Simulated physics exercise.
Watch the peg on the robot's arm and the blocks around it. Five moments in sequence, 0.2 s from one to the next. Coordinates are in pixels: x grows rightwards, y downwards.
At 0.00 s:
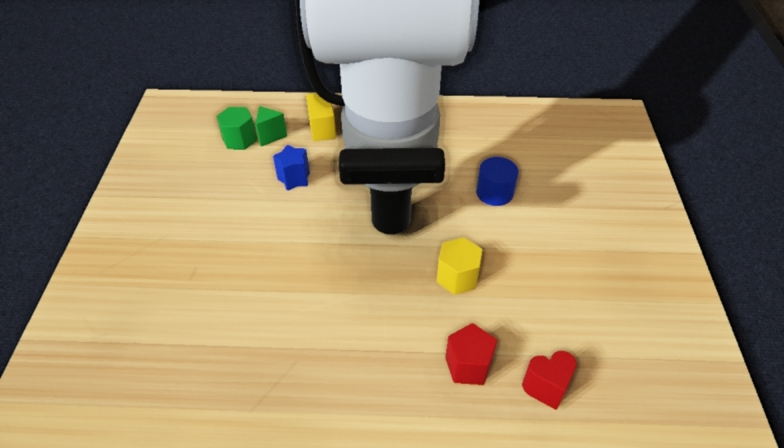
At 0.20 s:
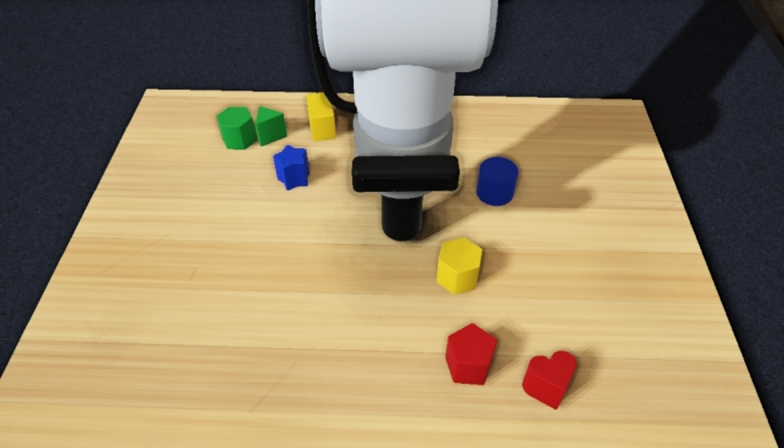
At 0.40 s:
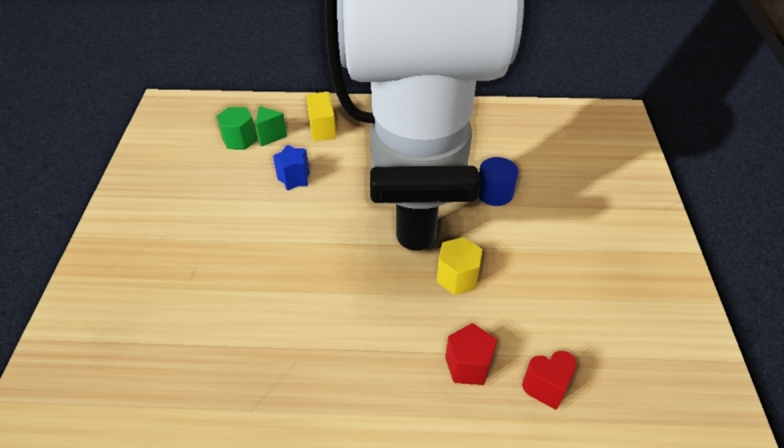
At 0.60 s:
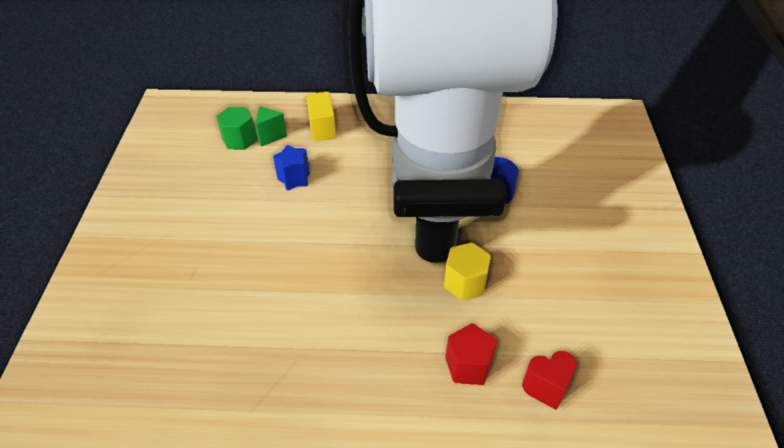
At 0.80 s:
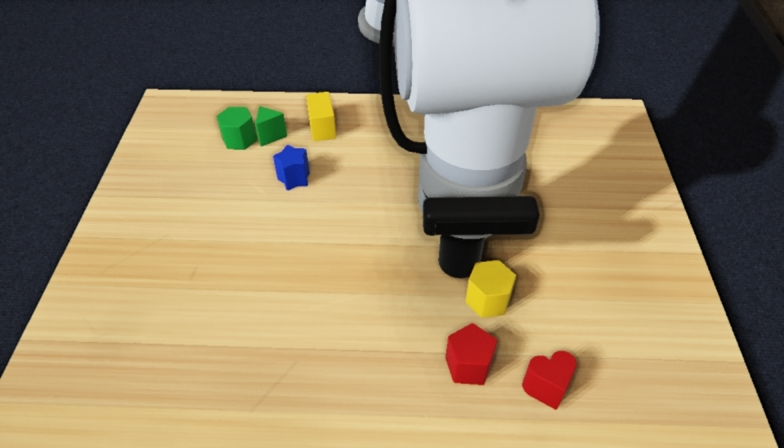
A white robot arm with a black peg reaches over a light wooden table, seen from above by a still camera. Green blocks, a blue star and a yellow block sit at the upper left, a blue cylinder right of the peg, and a yellow hexagon, red pentagon and red heart lower down. The peg slides down and right, then pushes the hexagon a short way the same direction.
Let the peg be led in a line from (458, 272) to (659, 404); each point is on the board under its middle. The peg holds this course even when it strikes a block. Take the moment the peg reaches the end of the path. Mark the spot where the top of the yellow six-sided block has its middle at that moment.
I'd expect the centre of its top face to be at (604, 390).
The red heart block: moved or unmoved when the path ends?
By the end it has moved.
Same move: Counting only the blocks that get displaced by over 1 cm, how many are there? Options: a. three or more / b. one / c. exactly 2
Letter c.
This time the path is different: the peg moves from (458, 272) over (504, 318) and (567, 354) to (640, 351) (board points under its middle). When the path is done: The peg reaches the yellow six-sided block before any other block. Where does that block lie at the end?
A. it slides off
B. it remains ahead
I choose A.
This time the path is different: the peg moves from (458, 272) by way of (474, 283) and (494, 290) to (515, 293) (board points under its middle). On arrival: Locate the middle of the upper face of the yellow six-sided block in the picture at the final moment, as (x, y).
Final place: (532, 307).
The first path, step by step. One third of the way, peg (521, 302); yellow six-sided block (543, 325), turned 50° clockwise.
Two thirds of the way, peg (591, 347); yellow six-sided block (591, 377), turned 115° clockwise; red heart block (559, 398), turned 60° clockwise.
At the end, peg (665, 396); red pentagon unmoved; yellow six-sided block (604, 390), turned 150° clockwise; red heart block (559, 399), turned 65° clockwise.
